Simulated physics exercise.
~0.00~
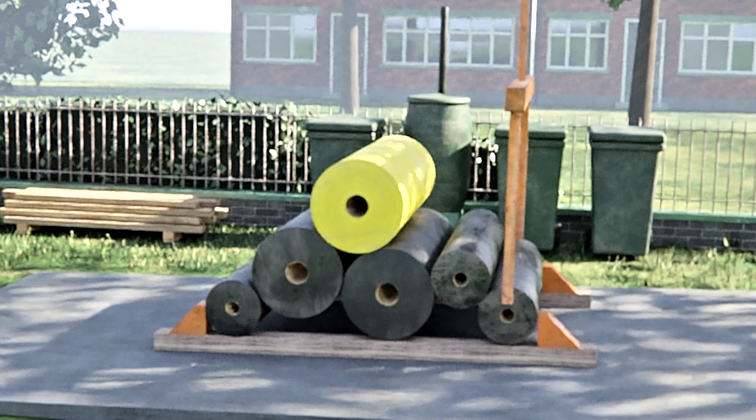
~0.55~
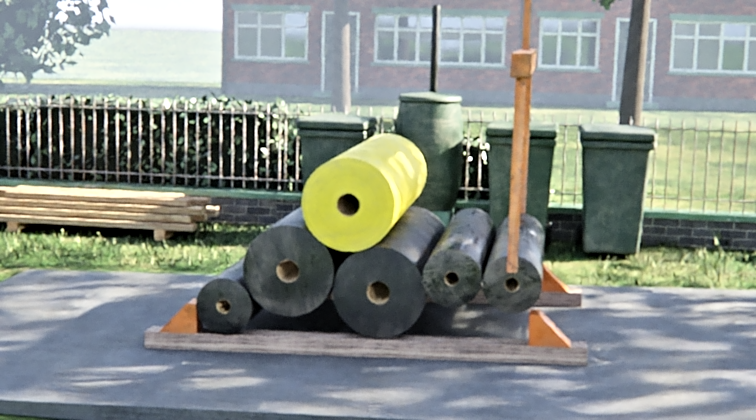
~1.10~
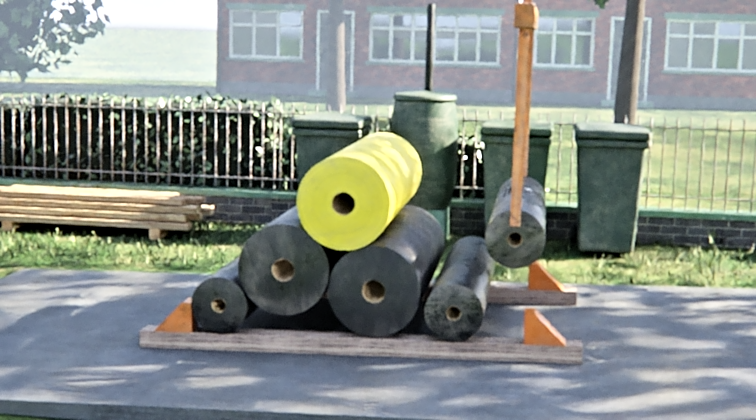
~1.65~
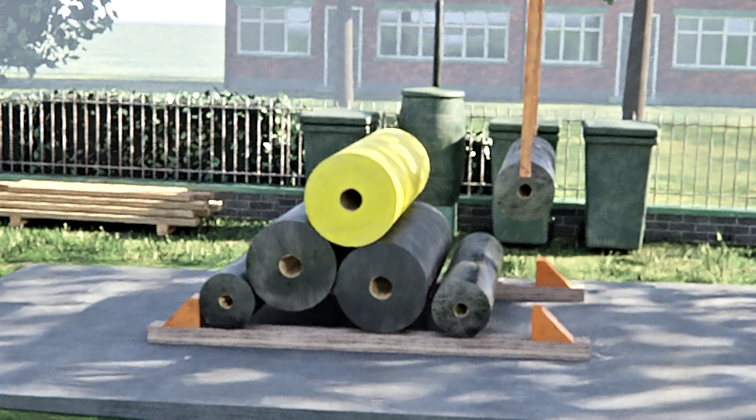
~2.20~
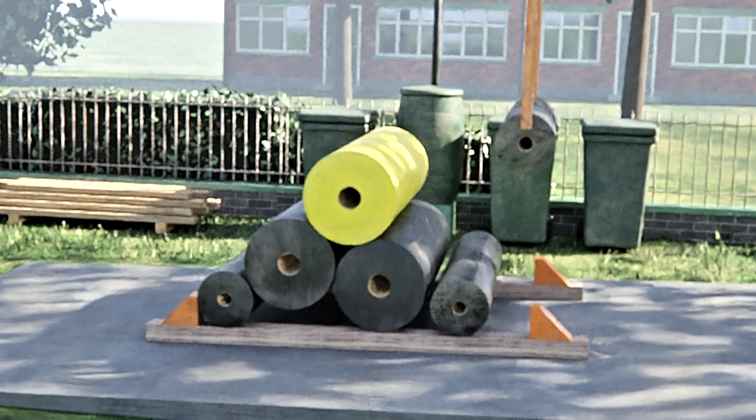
An orange lifting beam raised the dark roll at the right end of a stack steadily into the air, and the small roll beside it slipped down into the gap, while the yellow roll stayed put on top of the others.
